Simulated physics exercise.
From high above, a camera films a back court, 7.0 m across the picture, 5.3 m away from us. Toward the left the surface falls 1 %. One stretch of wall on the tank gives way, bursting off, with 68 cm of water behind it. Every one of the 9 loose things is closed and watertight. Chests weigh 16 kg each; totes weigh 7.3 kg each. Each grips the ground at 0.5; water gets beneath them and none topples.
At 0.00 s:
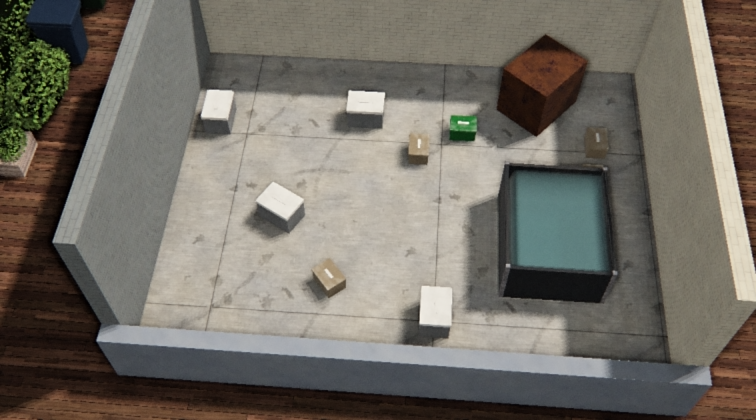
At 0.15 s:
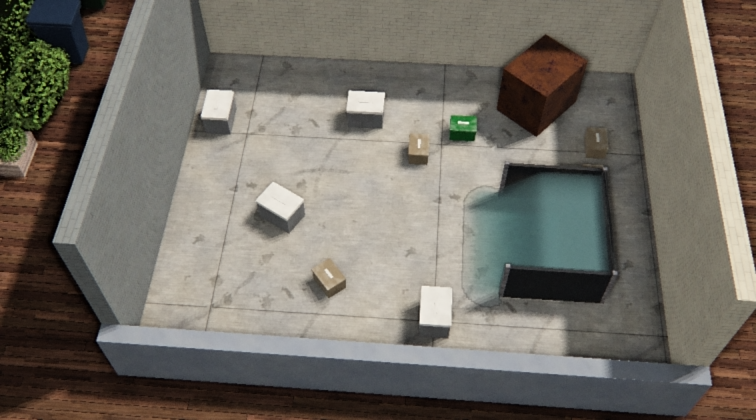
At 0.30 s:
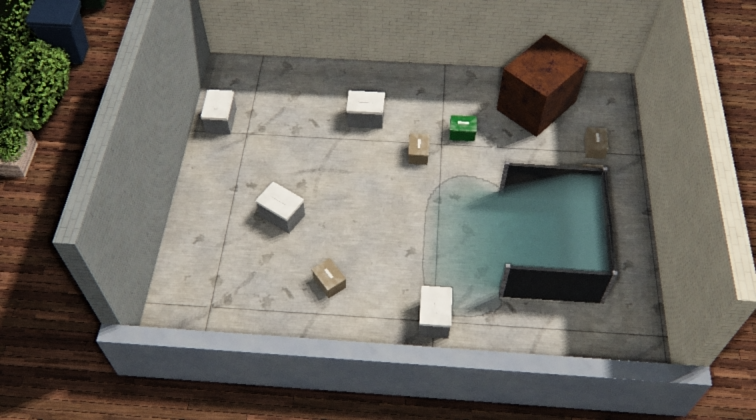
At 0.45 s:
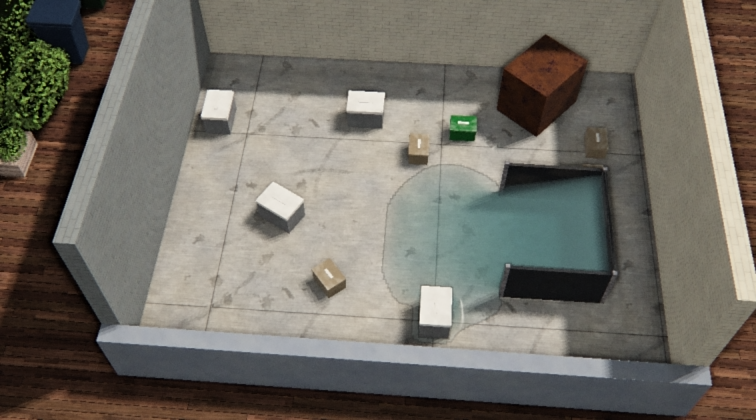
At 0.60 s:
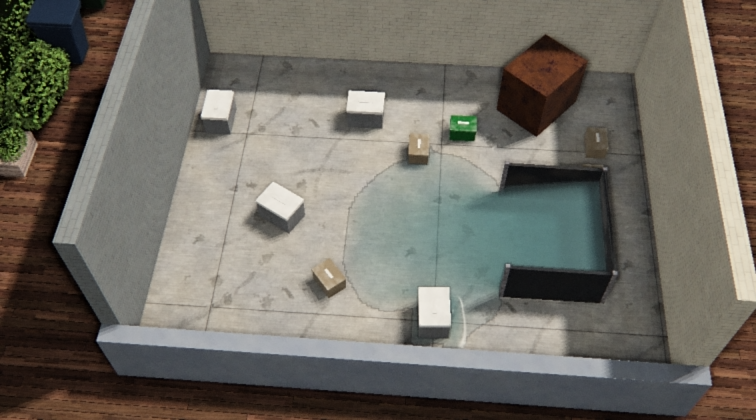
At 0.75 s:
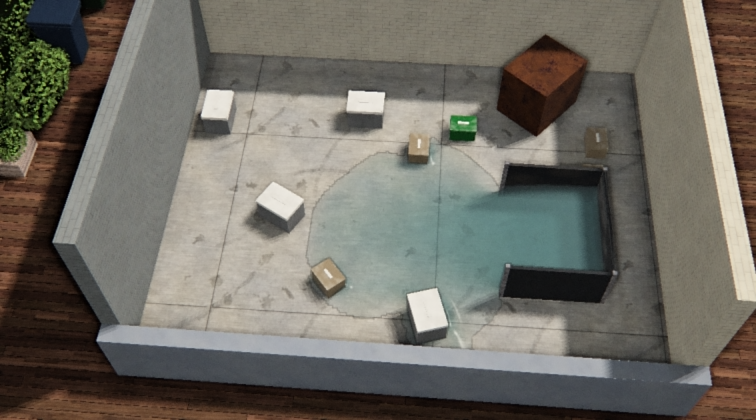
A tank's left wall gives way and water spreads left across the court, shifting a white box.
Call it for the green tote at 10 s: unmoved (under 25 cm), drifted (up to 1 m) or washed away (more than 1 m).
Unmoved.
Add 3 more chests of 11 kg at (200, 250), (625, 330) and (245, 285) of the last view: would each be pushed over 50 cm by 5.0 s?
In turn: More, less, past it.
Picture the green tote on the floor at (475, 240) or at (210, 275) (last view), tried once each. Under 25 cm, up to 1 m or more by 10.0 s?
I'd expect that it gets borne away first and gets borne away second.
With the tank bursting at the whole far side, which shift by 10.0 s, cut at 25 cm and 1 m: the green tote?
In that case the green tote travels far.
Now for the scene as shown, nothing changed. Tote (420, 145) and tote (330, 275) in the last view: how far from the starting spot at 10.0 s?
Taken in order, the shifts are 40 cm and 200 cm.
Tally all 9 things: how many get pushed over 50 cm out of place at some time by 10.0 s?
The tally stands at 5.
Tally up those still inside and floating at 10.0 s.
At that instant the tally stands at 1.
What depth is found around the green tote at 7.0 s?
The depth there is around 3 cm.
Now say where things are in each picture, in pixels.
The first frame shows the green tote at (464, 123), on the bottom; water covers 2.1 m2; 0 of 9 have shifted.
The second frame shows the green tote at (464, 123) rests on the ground; water covers 3.1 m2; 0 of 9 have shifted.
The third frame shows the green tote at (464, 123) rests on the ground; 4.3 m2 under water; 0 of 9 have shifted.
The fourth frame shows the green tote at (464, 123), on the bottom; water covers 5.7 m2; 0 of 9 have shifted.
The fifth frame shows the green tote at (464, 123) rests on the ground; 7.2 m2 under water; 0 of 9 have shifted.
The sixth frame shows the green tote at (464, 123), on the bottom; water covers 8.9 m2; 1 of 9 have shifted.
After 2.0 s the green tote is near (464, 123), 0.0 m from its start, aground; 1 afloat.
After 4.5 s the green tote is near (464, 123), 0.0 m from its start, aground; 4 afloat.
After 7.0 s the green tote is near (464, 123), 0.0 m from its start, aground; 2 afloat.
After 10.0 s the green tote is near (465, 125), 0.0 m from its start, aground; 1 afloat.
